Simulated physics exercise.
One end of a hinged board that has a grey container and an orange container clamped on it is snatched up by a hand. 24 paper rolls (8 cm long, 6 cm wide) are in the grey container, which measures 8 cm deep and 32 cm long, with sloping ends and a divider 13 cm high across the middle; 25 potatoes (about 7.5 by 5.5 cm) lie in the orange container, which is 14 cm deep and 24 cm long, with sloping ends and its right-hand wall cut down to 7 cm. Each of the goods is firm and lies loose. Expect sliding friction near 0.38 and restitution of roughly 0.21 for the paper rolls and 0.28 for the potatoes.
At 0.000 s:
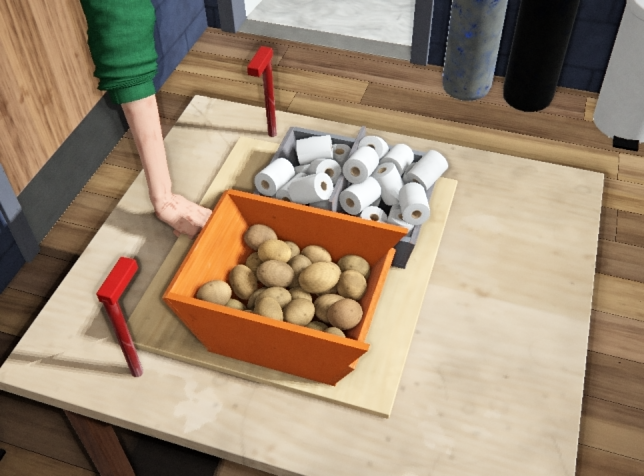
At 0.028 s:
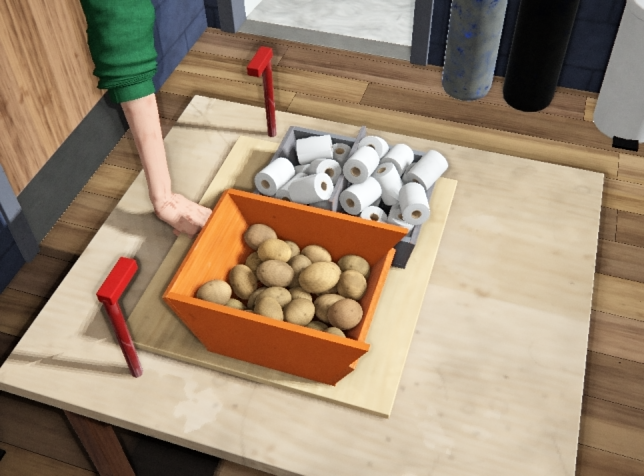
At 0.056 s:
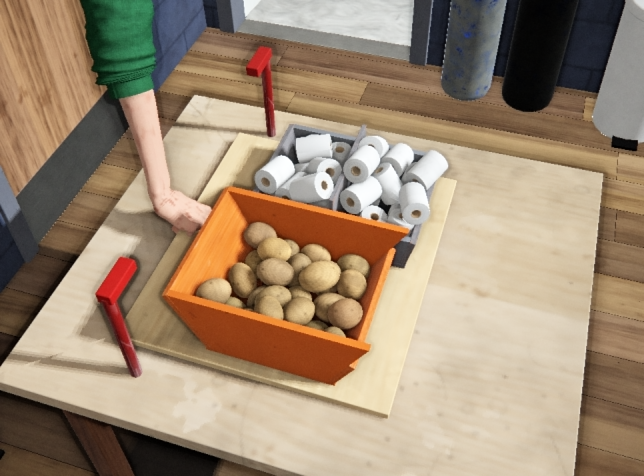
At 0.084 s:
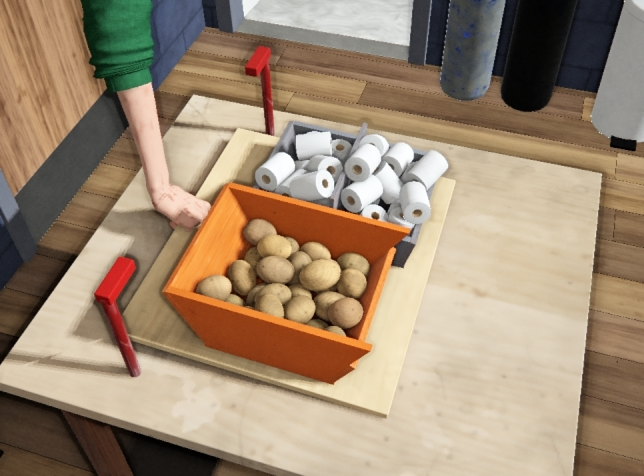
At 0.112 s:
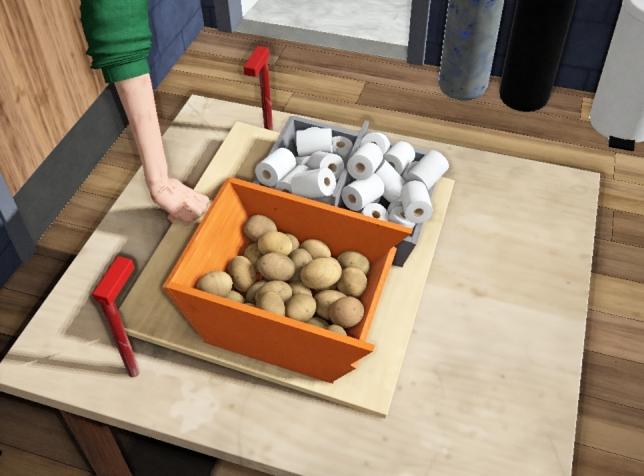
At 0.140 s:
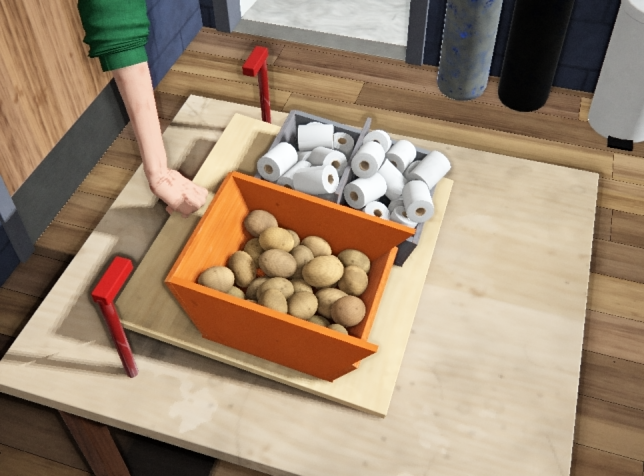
We see a green-sleeved arm with its hand at the left edge of a board holding an orange container of potatoes and a grey container of paper rolls; after a still moment, the hand raises that edge slightly, tilting both containers.
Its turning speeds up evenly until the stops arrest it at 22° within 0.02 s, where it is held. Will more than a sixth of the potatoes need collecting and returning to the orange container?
No.
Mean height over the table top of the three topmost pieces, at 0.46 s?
26 cm.
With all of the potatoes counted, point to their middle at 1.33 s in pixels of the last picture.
Centred roughly at (332, 279).
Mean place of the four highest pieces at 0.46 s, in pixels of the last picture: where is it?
Mean place: About (344, 173) in the last picture.
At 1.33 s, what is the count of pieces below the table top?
Roughly 1.
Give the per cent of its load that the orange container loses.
I'd put it at around 5 percent of them.
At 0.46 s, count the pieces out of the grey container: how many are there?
At that moment the grey container count out stands near 2.
After 0.23 s, the board meets the red stops.
After 0.32 s, tilt 22°; the grey container is down by 2 of 24 and the orange container has all 25.
After 0.46 s, tilt 22°; the grey container is down by 2 of 24 and the orange container has all 25.
After 0.72 s, tilt 22°; the grey container is down by 3 of 24 and the orange container has all 25.
Final count (at 1.33 s), the grey container is down by 3 of 24 and the orange container is down by 1 of 25. Asked share, 1 of 25, 4 per cent.
